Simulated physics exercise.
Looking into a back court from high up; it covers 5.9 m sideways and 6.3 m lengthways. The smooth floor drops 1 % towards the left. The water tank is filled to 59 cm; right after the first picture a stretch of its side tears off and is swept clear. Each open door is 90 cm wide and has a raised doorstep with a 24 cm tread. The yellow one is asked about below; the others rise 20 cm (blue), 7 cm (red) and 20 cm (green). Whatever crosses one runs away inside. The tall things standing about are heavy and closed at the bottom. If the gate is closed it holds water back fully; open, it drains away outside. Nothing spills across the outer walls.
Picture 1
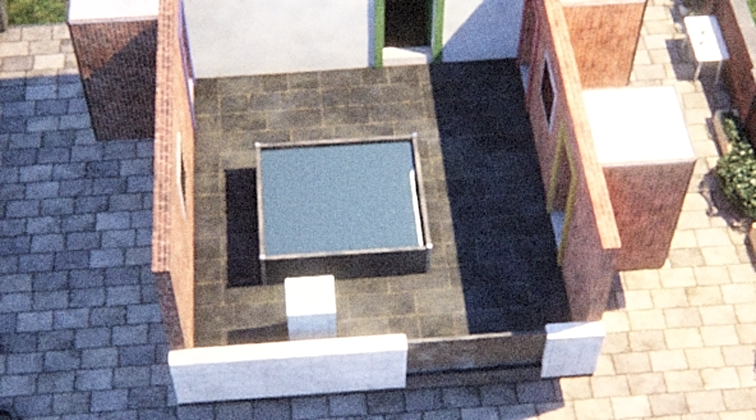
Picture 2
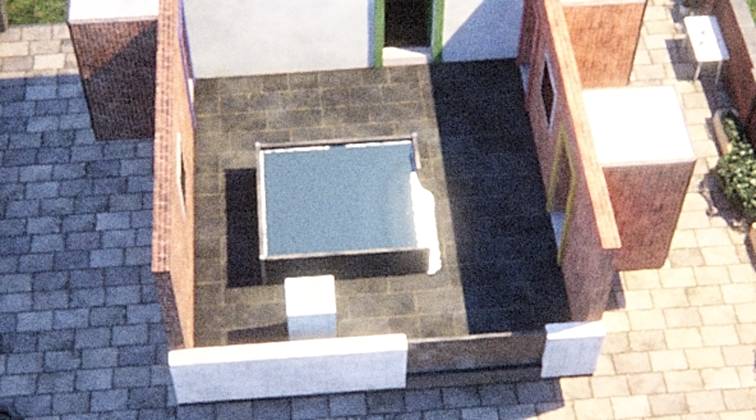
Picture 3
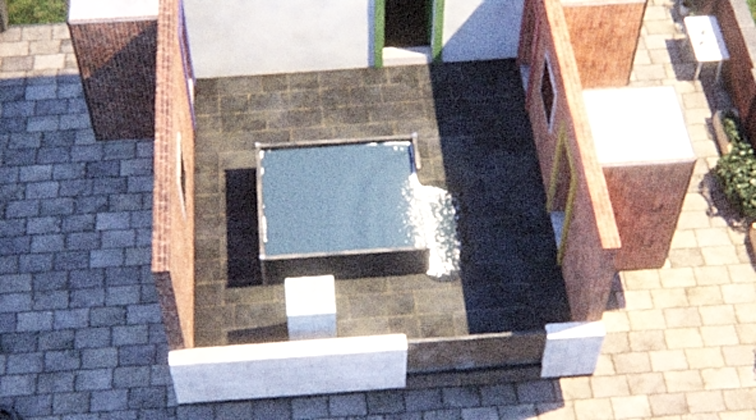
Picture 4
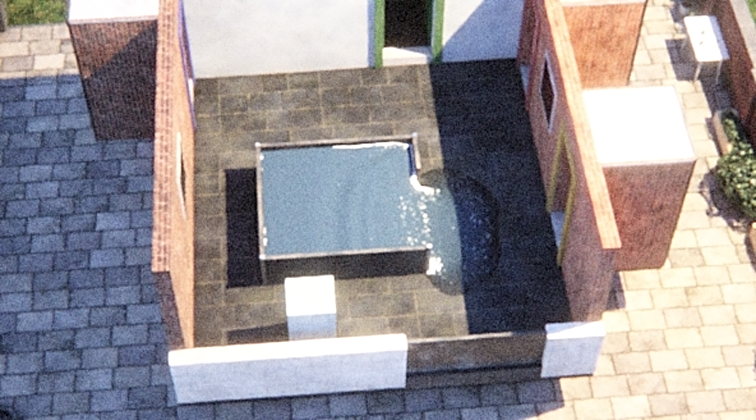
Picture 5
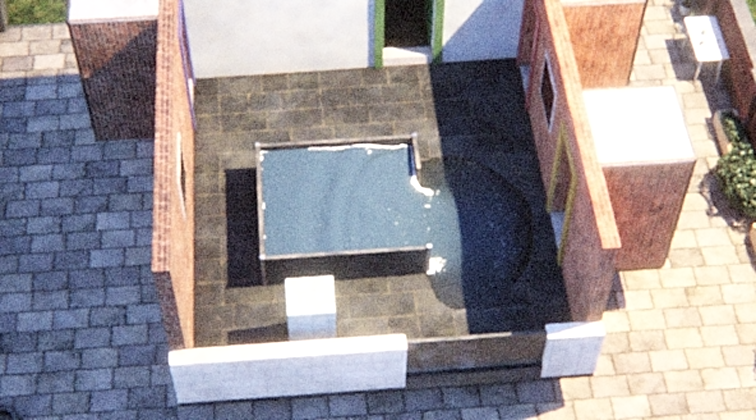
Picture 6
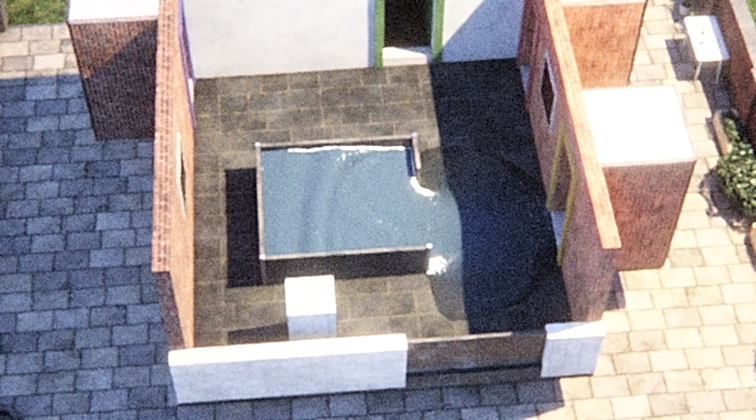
In a walled back court seen from above, the right side of a raised water tank gives way, and water pours through the gap, spreading in a rounded sheet across the dark paved floor to the yellow door on the right.
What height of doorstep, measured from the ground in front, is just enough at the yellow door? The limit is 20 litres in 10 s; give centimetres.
Close to 31 cm is just enough.
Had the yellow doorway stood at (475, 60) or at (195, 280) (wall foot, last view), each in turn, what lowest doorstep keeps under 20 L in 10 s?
Roughly 17 and 11.0 cm.
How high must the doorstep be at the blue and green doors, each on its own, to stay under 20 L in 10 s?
About 7.5 cm at blue and 5.5 cm at green.
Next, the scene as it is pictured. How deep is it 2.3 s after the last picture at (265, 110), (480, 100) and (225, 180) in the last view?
Roughly 0, 5 and 0 cm, in turn.
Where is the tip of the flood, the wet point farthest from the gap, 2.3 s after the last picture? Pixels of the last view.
At about (512, 64).
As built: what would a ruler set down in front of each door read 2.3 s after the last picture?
In cm: Blue 0, red 6, yellow 27, green 3.
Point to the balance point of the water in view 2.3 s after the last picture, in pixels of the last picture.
At about (416, 229).
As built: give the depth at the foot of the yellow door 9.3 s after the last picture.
About 8.0 cm.
Then, 0.7 s after the last picture water covers 25 % of the floor, deepest (31 cm) near (541, 204); 13 cm at the yellow door, 90 litres in over its 8 cm doorstep.
Then, 2.3 s after the last picture water covers 40 % of the floor, deepest (31 cm) near (571, 351); 27 cm at the yellow door, 364 litres in over its 8 cm doorstep.
Then, 9.3 s after the last picture water covers 95 % of the floor, deepest (16 cm) near (194, 228); 8 cm at the yellow door, 564 litres in over its 8 cm doorstep.
At the yellow door as built, the water peaked near 32 cm, 1.5 s after the last picture.
Run again over the same 10 s with other heights there, 60 litres in over 26.5 cm, 2 litres over 35.5 cm. The limit of 20 litres is kept from about 31 cm up.
